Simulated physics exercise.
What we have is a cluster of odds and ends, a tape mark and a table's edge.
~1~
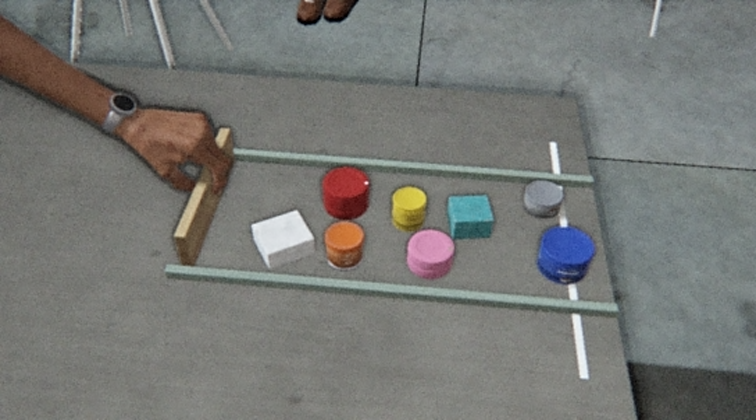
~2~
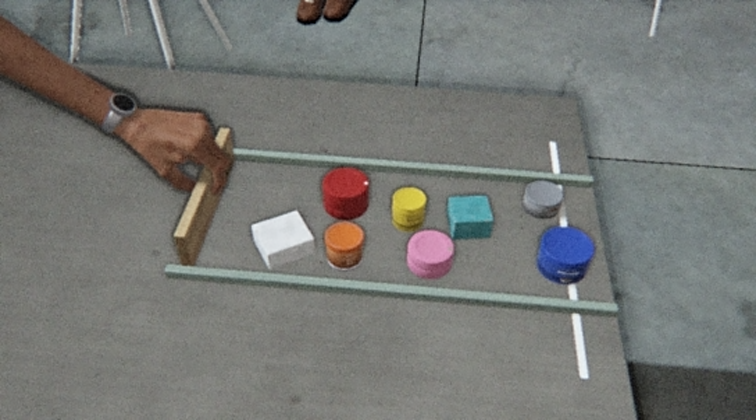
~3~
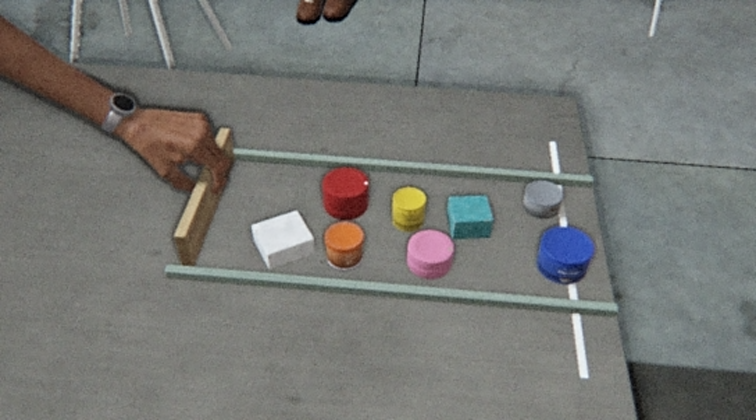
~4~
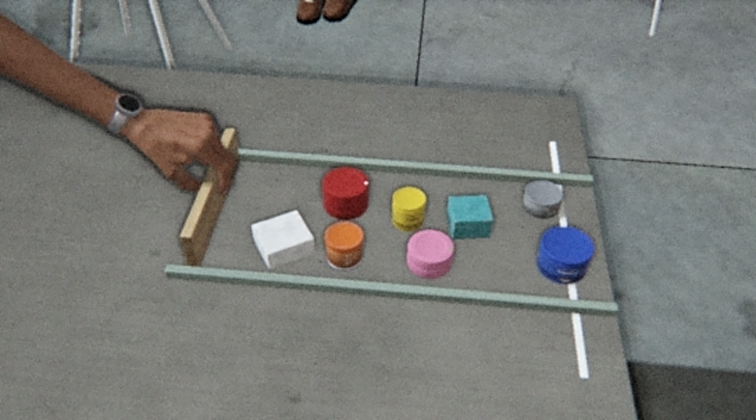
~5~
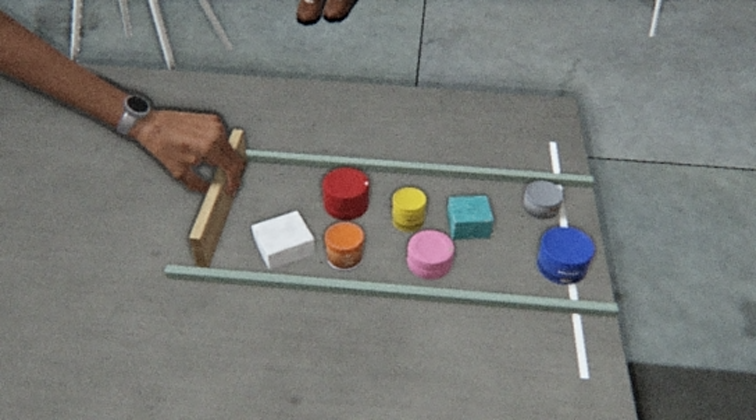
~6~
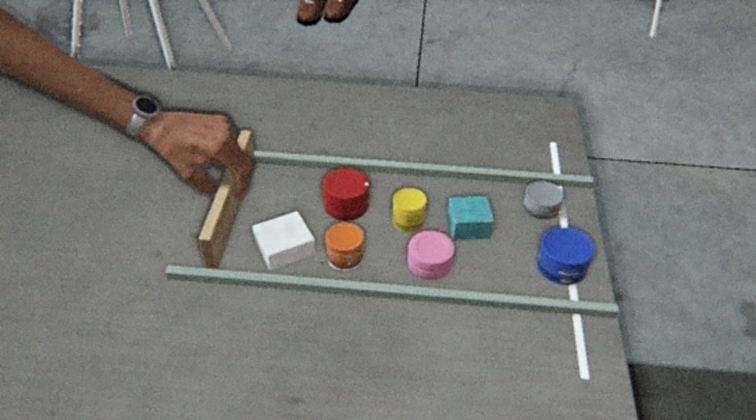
On a grey tabletop, a hand wearing a watch slides a wooden board slightly right towards unmoving coloured tubs and blocks.
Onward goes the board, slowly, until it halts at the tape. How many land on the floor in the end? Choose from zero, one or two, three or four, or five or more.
In the end, five or more land there.
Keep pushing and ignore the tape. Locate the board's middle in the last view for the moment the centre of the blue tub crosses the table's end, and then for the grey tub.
Middle: Roughly (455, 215); roughly (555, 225).
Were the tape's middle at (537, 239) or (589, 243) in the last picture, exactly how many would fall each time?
It would be 2 and 7.
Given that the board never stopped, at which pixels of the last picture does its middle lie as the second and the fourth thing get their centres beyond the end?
The middle sits near (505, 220) at the first moment and near (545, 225) at the second.
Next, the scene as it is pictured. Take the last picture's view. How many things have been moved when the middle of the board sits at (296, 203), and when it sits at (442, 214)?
At that stage 2; at the next, 7.
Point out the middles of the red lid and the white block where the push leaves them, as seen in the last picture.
The red lid stops around (589, 212); the white block around (600, 277).
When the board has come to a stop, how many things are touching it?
That number would be 3.
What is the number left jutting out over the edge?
Counting them gives 2.
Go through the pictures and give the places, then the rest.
The first picture shows blue tub (565, 256); grey tub (543, 200); turquoise block (470, 218); board (208, 195); tape (566, 241).
The second picture shows grey tub (543, 200); white block (284, 240).
The third picture shows turquoise block (470, 217); orange pot (345, 247).
The fourth picture shows blue tub (564, 256); red lid (346, 194).
The fifth picture shows grey tub (543, 200); yellow tub (409, 210).
The sixth picture shows blue tub (565, 256); grey tub (543, 201); turquoise block (470, 218); board (230, 197); tape (566, 241).
Soon after, none off yet; blue tub at rest near (565, 256); grey tub at rest near (543, 201); turquoise block at rest near (470, 218).
Then, none off yet; blue tub moving near (577, 256); grey tub at rest near (543, 201); turquoise block moved a little near (491, 222).
Further on, one off so far; blue tub falling near (629, 362); grey tub moved about its own width near (565, 199); turquoise block moved well along near (570, 233).
At rest, the number that fall off is five or more; fallen, orange pot, pink lid, turquoise block, grey tub and blue tub.
